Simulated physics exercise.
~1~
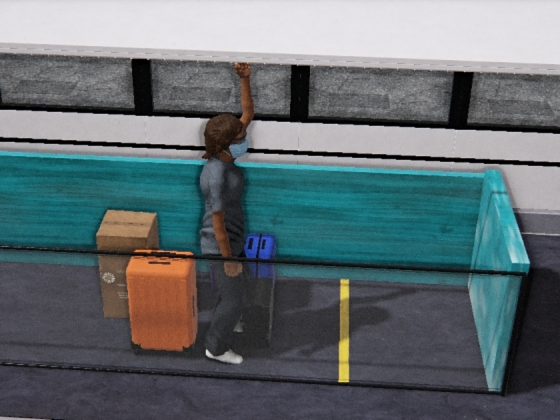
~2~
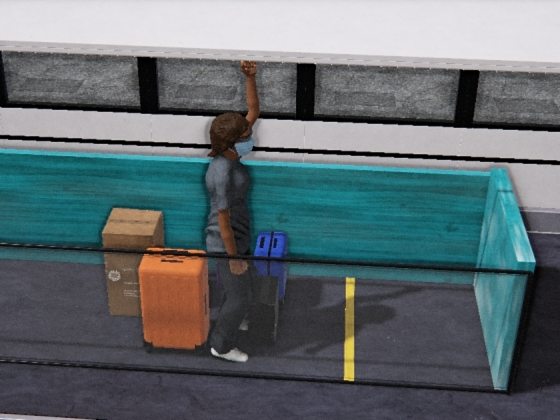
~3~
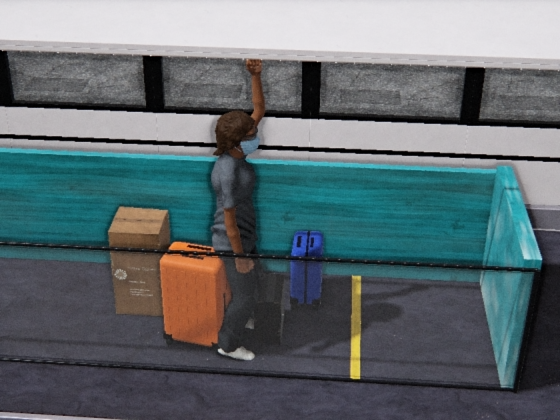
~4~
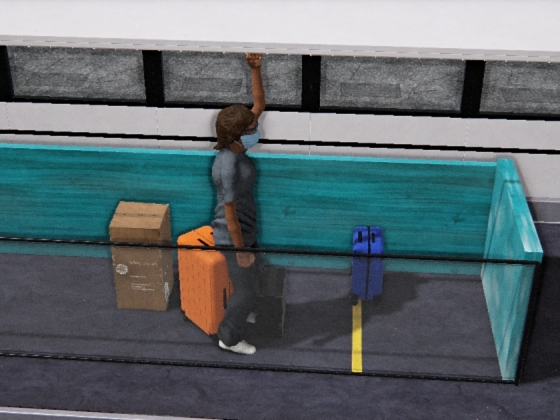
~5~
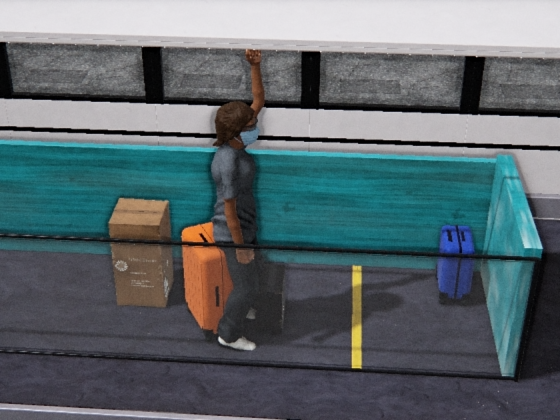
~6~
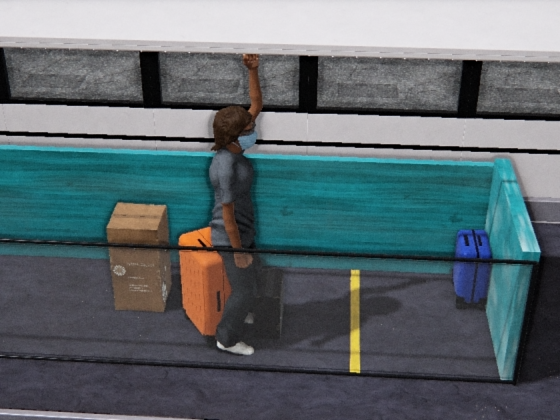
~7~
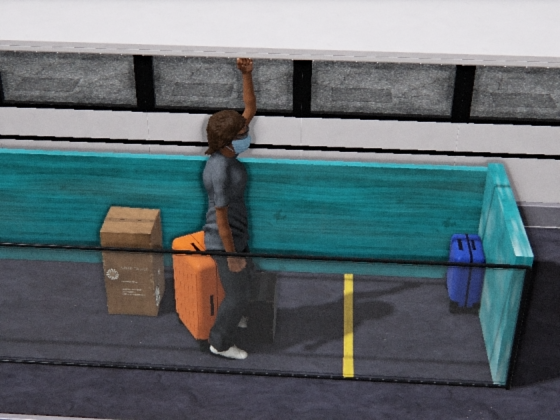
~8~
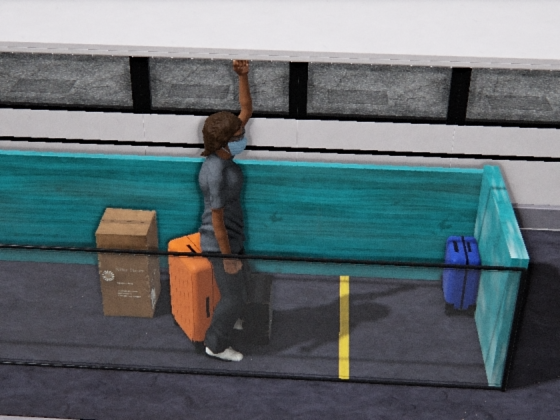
Blue suitcase rolling right past a yellow floor line to the bay's end, orange suitcase stopping short beside a masked standing passenger.
